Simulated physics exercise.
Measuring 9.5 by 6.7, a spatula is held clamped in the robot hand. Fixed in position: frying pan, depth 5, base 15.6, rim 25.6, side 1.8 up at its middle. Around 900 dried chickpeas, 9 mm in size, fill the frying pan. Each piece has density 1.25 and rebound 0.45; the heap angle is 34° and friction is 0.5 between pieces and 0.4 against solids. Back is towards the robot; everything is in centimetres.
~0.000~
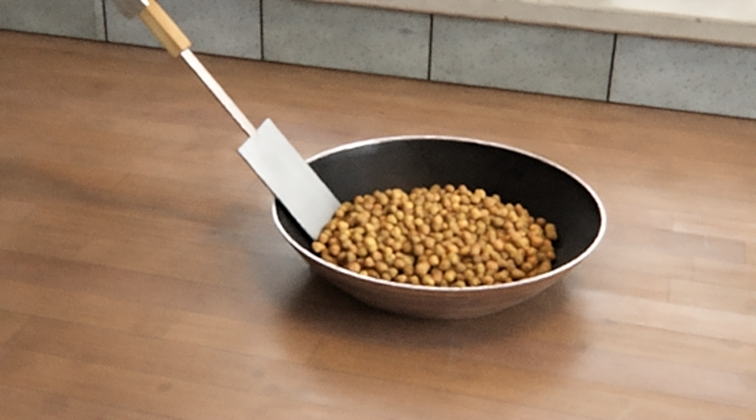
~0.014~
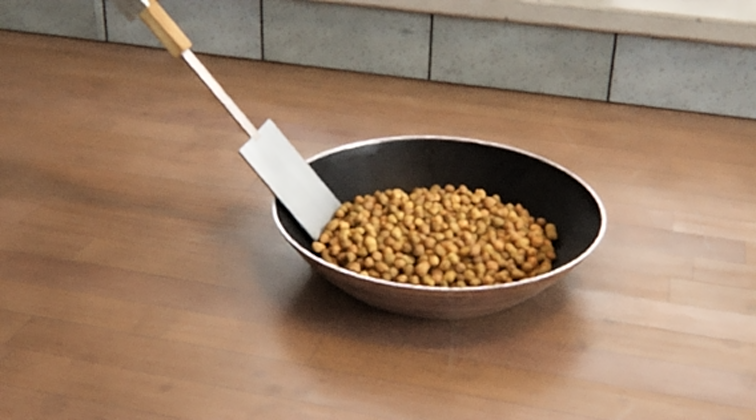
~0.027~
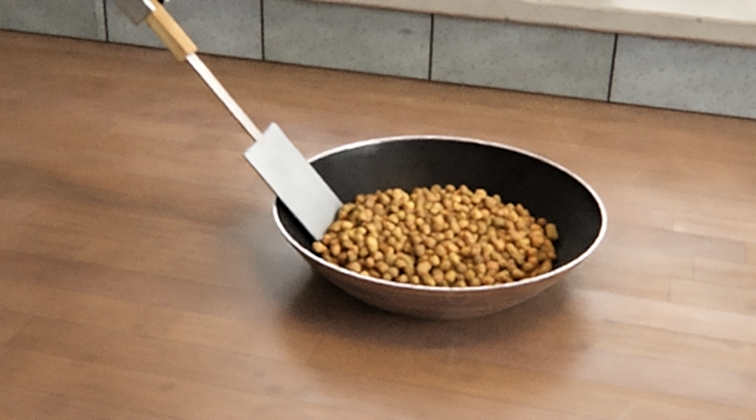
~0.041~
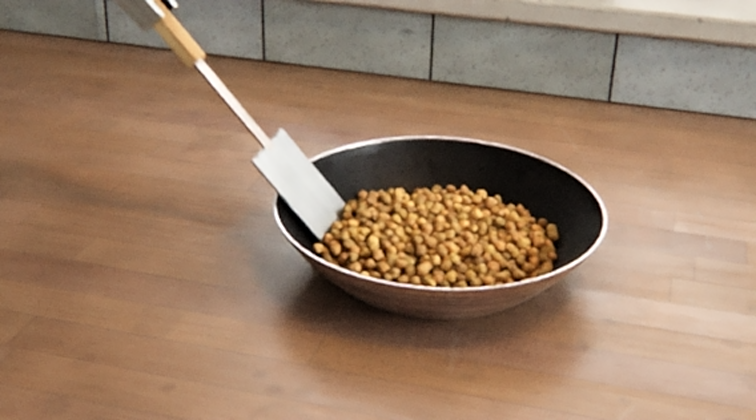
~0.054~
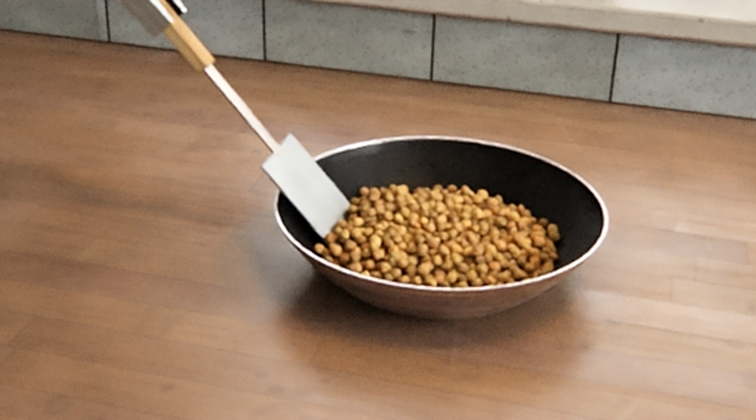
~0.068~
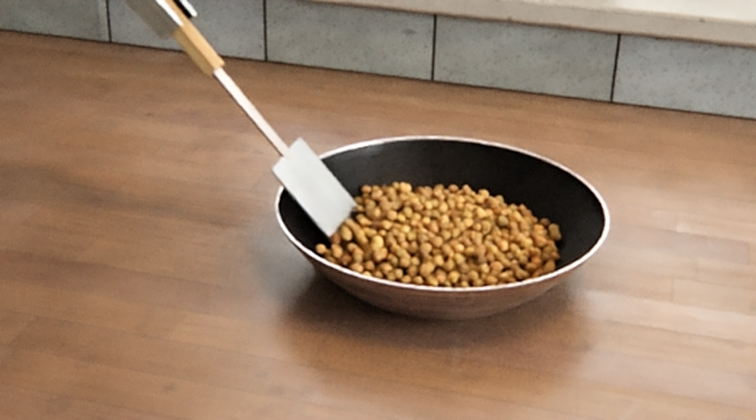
A spatula slides slowly rightward into the dried chickpeas filling a black frying pan.
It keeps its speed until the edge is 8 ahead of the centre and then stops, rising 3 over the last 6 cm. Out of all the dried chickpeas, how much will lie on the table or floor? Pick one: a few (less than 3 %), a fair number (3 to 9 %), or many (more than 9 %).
A fair number, 3 to 9 %.
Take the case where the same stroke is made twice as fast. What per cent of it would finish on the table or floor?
Around 20 per cent would finish on the table or floor.
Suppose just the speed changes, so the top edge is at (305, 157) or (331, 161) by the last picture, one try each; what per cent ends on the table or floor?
15 % and 25 %.
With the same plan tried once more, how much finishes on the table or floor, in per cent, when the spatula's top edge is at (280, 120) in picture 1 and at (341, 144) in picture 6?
Roughly 20 %.
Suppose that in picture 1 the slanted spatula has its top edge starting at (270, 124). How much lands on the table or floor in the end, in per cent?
Around 5 percent ends up on the table or floor.
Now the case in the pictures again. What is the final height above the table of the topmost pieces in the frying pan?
Roughly 6.0 centimetres.
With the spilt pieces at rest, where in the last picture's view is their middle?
Pixel estimate: About (658, 290).
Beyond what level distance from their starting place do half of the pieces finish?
About 2 cm.
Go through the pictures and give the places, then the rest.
Spatula top edge at (253, 134), sloping 48°; upper third of the load around (437, 237), from x 315 to 550, top at y 190; 900 in the frying pan, in the first frame.
Spatula top edge at (254, 135), sloping 48°; upper third of the load around (437, 237), from x 315 to 550, top at y 190, in the second frame.
Spatula top edge at (259, 139), sloping 48°; upper third of the load around (437, 237), from x 315 to 550, top at y 190, in the third frame.
Spatula top edge at (267, 145), sloping 48°; upper third of the load around (434, 236), from x 320 to 555, top at y 190, in the fourth frame.
Spatula top edge at (276, 150), sloping 48°; upper third of the load around (434, 235), from x 320 to 555, top at y 190, in the fifth frame.
Spatula top edge at (286, 153), sloping 48°; upper third of the load around (437, 235), from x 320 to 555, top at y 185; 900 in the frying pan, in the sixth frame.
By 0.17 s, sloping 48°, highest piece 5 above the table; 900 in the frying pan.
By 0.28 s, sloping 48°, highest piece 6 above the table; 900 in the frying pan.
By 0.53 s, sloping 48°, highest piece 6 above the table; 861 in the frying pan, 36 on the table or floor, 3 on the blade or in flight.
By 1.58 s, sloping 48°, highest piece 6 above the table; 858 in the frying pan, 42 on the table or floor.
Final count, 858 in the frying pan, 42 on the table or floor. That is 5 % on the table or floor.
